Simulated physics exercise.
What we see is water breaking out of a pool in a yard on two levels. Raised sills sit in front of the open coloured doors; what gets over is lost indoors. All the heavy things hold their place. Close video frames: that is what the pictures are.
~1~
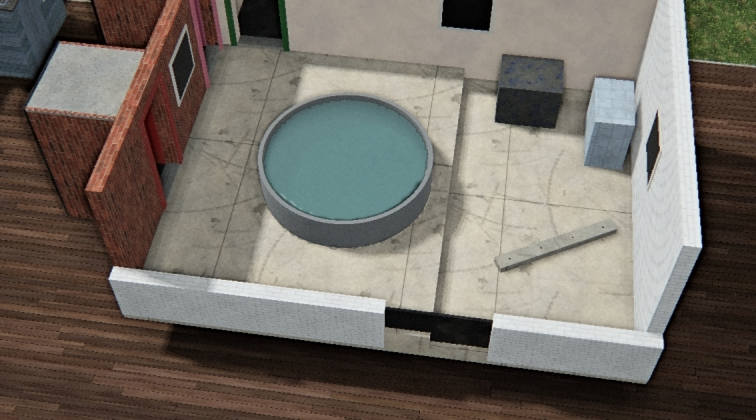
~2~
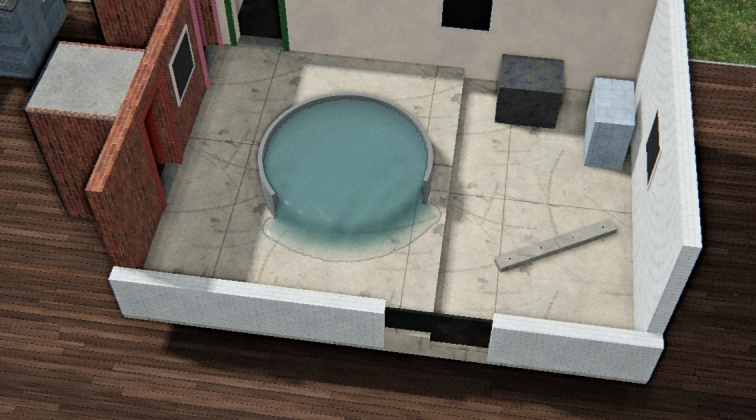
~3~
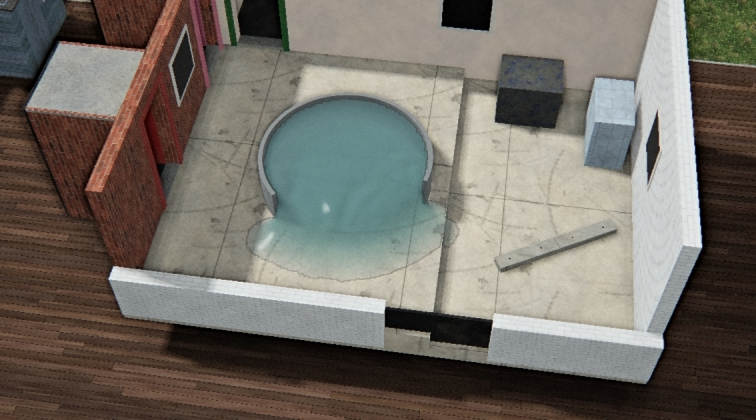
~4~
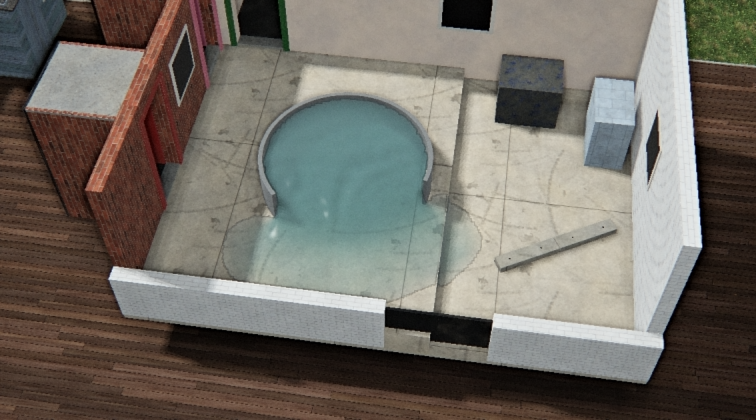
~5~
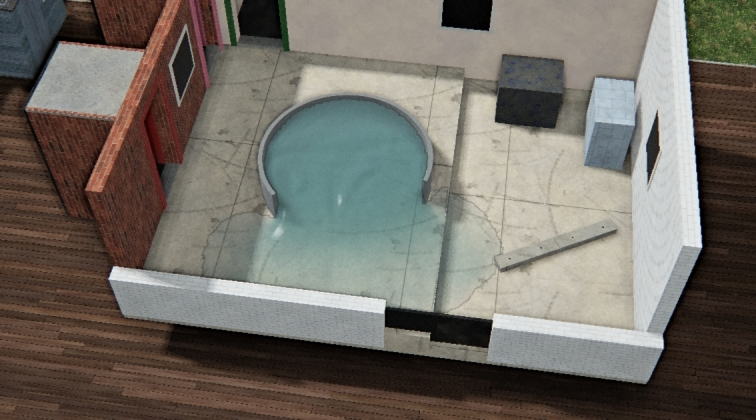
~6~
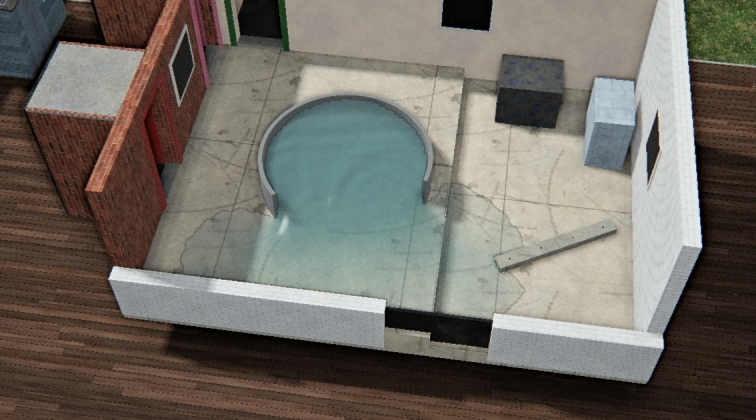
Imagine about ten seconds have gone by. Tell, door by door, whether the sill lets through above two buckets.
One by one: Red door: Over two pails; green door: Over two pails; pink door: Two pails at most.
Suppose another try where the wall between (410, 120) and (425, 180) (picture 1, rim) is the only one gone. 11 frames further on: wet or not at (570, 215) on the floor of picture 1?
That spot ends up inundated.
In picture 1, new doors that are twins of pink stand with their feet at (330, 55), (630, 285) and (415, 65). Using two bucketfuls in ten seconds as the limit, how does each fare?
Lab note, doors in listed order: Under the limit, over the limit, under the limit.
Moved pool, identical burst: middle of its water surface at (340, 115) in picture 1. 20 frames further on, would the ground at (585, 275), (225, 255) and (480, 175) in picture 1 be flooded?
Taking them in the order asked: Inundated, then inundated, then spared.
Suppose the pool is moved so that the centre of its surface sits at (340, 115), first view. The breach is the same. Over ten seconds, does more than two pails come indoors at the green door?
Checking each in turn, the green door crosses the line.
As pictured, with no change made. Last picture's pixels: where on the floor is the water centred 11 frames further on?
I reckon somewhere around (364, 243).
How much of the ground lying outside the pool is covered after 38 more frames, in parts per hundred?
That works out to some 90 in a hundred.
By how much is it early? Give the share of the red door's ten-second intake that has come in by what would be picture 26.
It should be near 10 percent of the ten-second total.
A moment on, water covers 30 % of the floor; the red door not reached, the green door not reached, the pink door not reached.
Next, water covers 35 % of the floor; the red door wet at the sill, nothing in, the green door not reached, the pink door not reached.
Then, water covers 55 % of the floor; the red door under two buckets in, the green door not reached, the pink door not reached.
Later, water covers 90 % of the floor; the red door over two buckets in, the green door over two buckets in, the pink door wet at the sill, nothing in.
In the end, water covers 95 % of the floor; the red door over two buckets in, the green door far over two buckets in, the pink door wet at the sill, nothing in.
